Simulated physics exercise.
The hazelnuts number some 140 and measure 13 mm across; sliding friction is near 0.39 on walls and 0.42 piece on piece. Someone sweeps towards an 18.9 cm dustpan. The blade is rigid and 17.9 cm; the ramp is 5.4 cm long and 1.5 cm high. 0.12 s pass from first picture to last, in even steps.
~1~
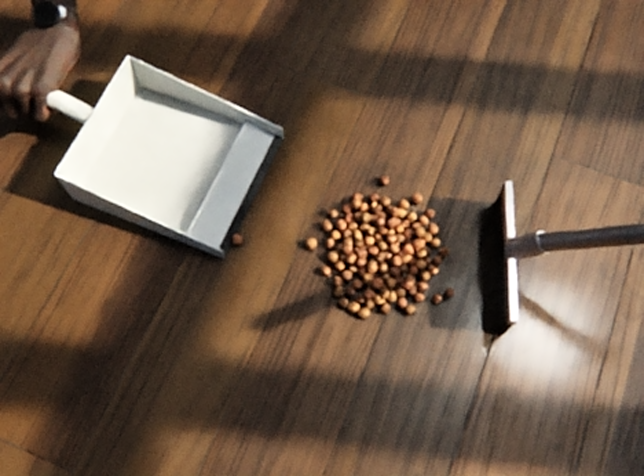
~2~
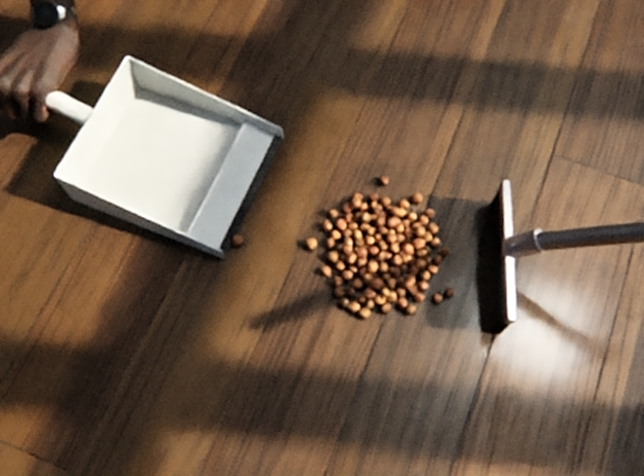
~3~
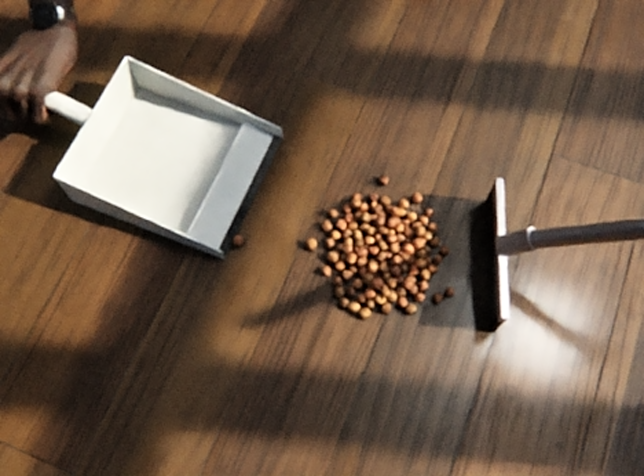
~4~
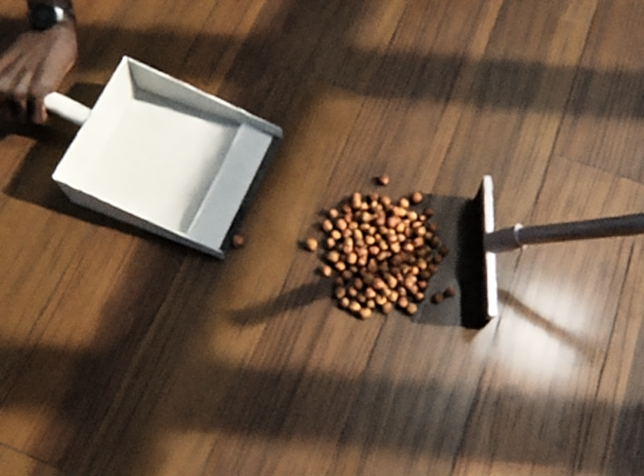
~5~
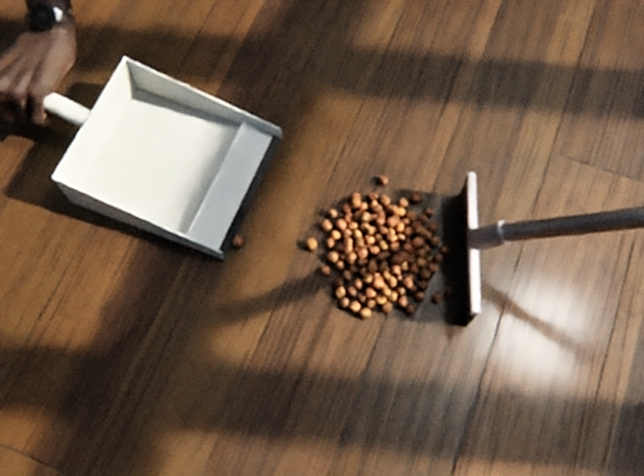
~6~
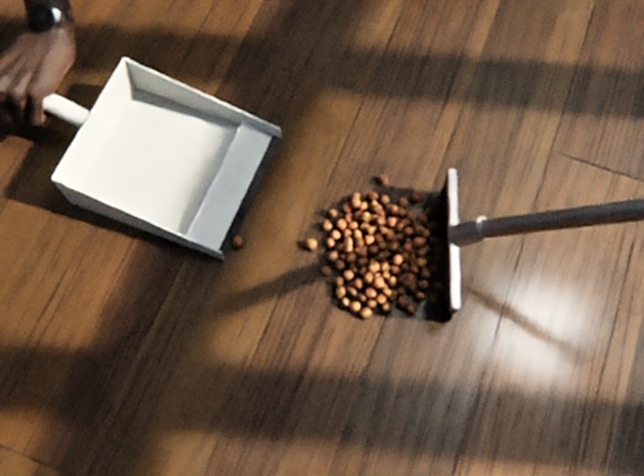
A hand held a white dustpan still on the wooden floor while a flat blade on a long handle slid left to the edge of a pile of hazelnuts, barely disturbing them.
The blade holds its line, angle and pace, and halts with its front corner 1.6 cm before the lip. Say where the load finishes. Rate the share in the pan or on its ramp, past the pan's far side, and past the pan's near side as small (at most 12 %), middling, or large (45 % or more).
Pan: Middling; far side: Small; near side: Middling.
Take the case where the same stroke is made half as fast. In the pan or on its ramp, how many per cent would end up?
Then near 20 in a hundred.
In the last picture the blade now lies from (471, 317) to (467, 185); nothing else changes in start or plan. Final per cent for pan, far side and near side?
Split: Pan = 25, far = 5, near = 45.
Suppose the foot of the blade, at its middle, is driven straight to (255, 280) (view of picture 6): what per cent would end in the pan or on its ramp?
Roughly 25 percent.
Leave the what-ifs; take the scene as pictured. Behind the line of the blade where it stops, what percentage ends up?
Roughly 5 in a hundred.
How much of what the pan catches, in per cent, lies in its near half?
Something like 70 in a hundred.
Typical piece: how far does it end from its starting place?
Median: Approx. 24 cm.
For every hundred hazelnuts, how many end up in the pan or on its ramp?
Near 35 in every hundred.
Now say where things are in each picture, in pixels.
In the first frame, blade from (511, 321) to (506, 188), moved 0.0 cm, 0 of the pieces shifted so far; middle of the pieces at (386, 255); pan at (167, 163).
In the second frame, blade from (509, 320) to (504, 187), moved 0.3 cm, 0 of the pieces shifted so far; middle of the pieces at (386, 255).
In the third frame, blade from (502, 318) to (497, 185), moved 1.1 cm, 0 of the pieces shifted so far; middle of the pieces at (386, 255).
In the fourth frame, blade from (490, 315) to (485, 183), moved 2.6 cm, 0 of the pieces shifted so far; middle of the pieces at (386, 255).
In the fifth frame, blade from (474, 312) to (470, 180), moved 4.5 cm, 0 of the pieces shifted so far; middle of the pieces at (386, 254).
In the sixth frame, blade from (454, 308) to (451, 176), moved 6.9 cm, 3 of the pieces shifted so far; middle of the pieces at (386, 254); pan at (165, 165).
Then, 0.13 s after the last picture, middle of the blade 14 cm from the lip; 0 % over the lip, far side 0 %, near side 20 %.
Then, 0.21 s after the last picture, middle of the blade 7 cm from the lip; 5 % over the lip, far side 0 %, near side 35 %.
Then, 0.43 s after the last picture, middle of the blade 4 cm from the lip; 40 % over the lip, far side 5 %, near side 40 %.
In the end, pan 35 %, far side 5 %, near side 40 %, in front of the lip or behind the blade 25 %.
